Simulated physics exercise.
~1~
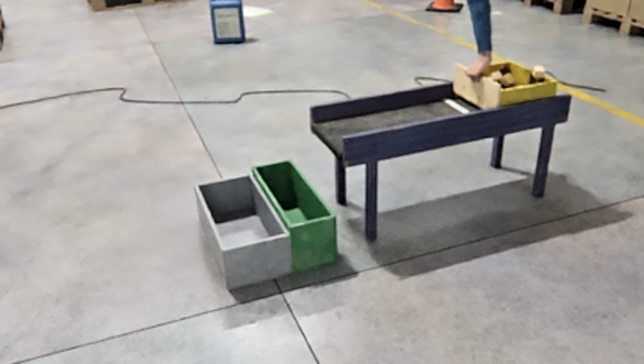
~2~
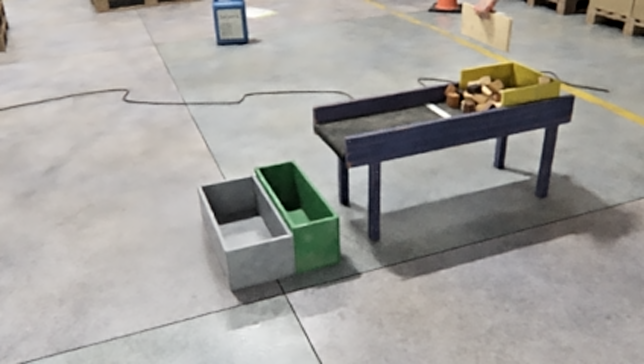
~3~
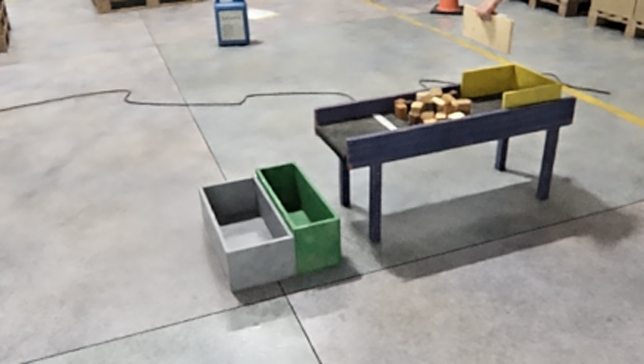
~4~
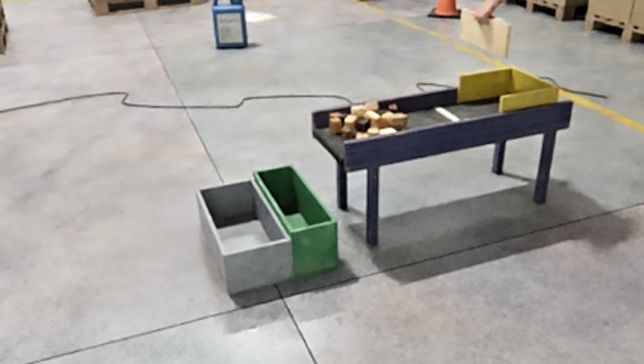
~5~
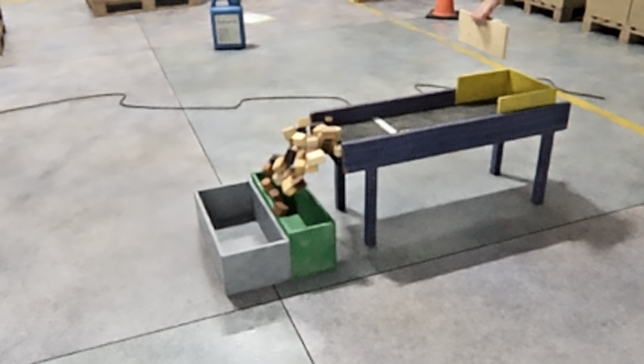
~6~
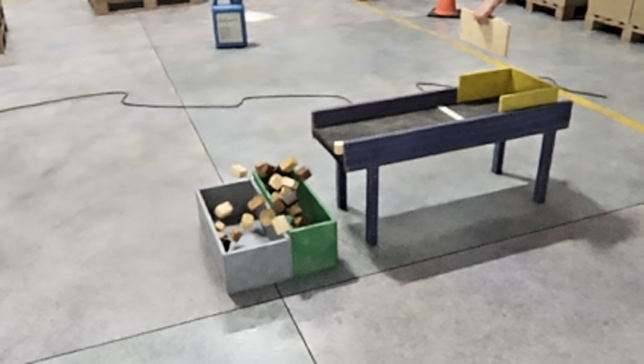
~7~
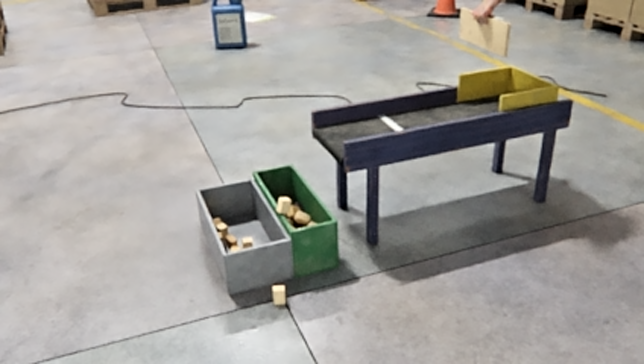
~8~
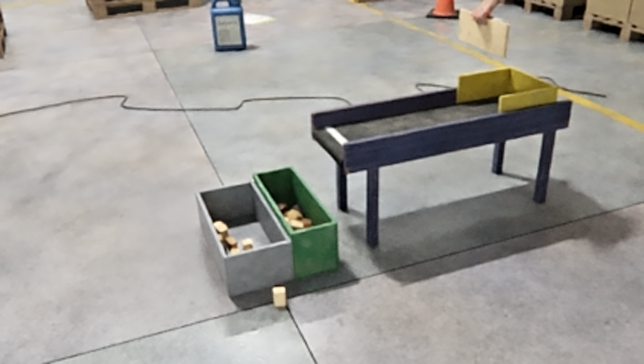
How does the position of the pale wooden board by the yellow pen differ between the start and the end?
At the start the board stands upright on the belt, closing off the open side of the yellow pen. At the end it is held up by a hand, clear above the belt and still upright.
